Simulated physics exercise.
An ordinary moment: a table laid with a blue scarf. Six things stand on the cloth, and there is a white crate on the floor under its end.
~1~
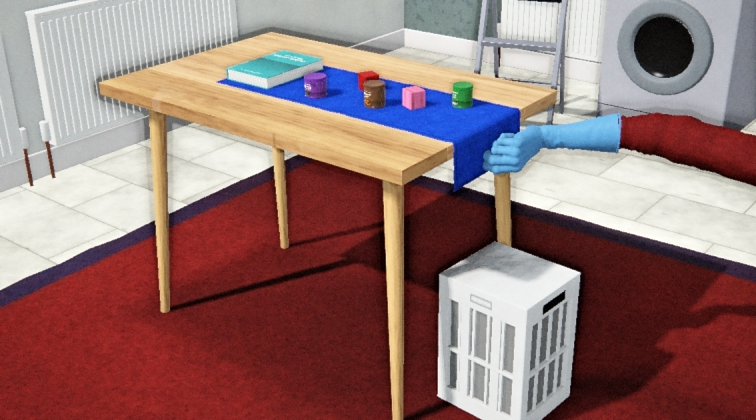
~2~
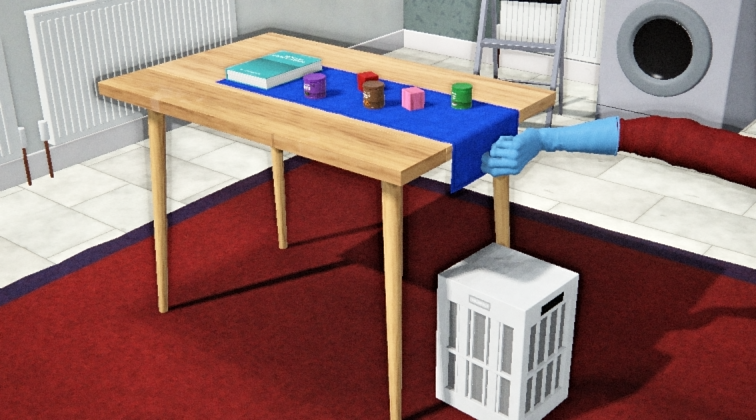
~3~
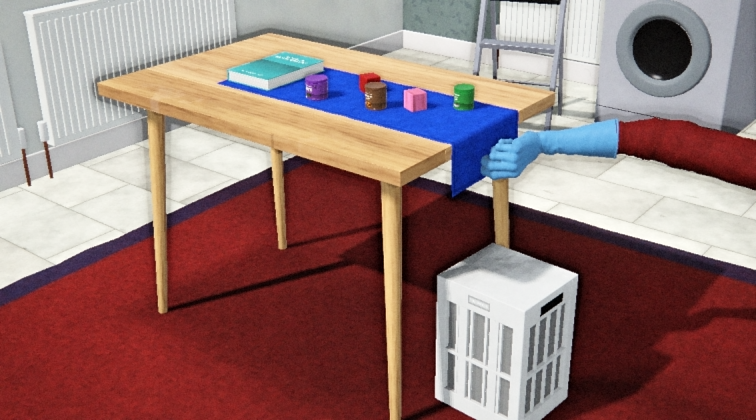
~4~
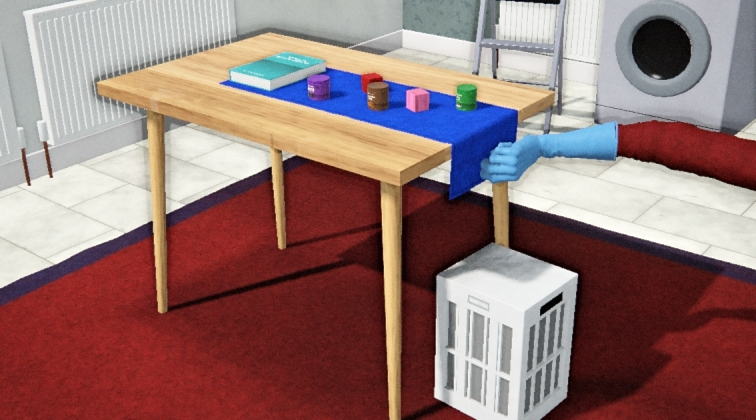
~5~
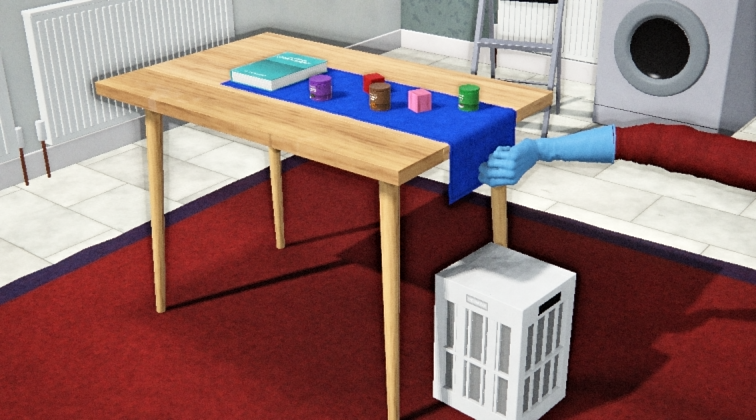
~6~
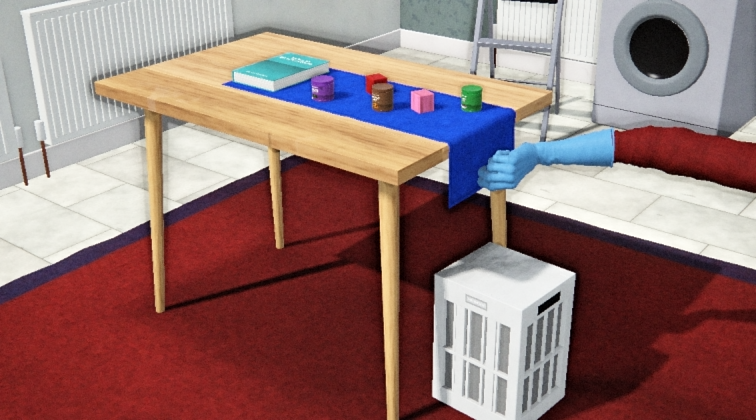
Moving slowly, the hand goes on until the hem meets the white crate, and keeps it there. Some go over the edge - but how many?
Two go over.
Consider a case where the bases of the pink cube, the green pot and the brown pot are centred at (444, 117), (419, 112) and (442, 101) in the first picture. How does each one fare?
Fate of the pink cube: It goes; fate of the green pot: It goes; fate of the brown pot: It goes.
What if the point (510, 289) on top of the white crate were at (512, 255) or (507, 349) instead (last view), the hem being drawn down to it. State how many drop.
The count would be 1 and then 4.
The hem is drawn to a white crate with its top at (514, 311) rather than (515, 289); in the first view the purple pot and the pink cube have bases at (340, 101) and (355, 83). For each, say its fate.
The purple pot stays put, the pink cube stays put.
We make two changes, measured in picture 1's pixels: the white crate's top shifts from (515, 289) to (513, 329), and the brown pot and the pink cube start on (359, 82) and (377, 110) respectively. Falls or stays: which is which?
First the brown pot: It is still up there. Then the pink cube: It ends off the top.
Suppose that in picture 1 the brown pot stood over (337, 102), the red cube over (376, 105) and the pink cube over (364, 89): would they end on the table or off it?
Short version: Brown pot stays, red cube stays, pink cube stays.
Soon after, hem near (482, 239); green pot gone.
After that, hem on the crate; green pot and pink cube gone.
In the end, hem on the crate; green pot and pink cube gone. The count of fallen things is two.
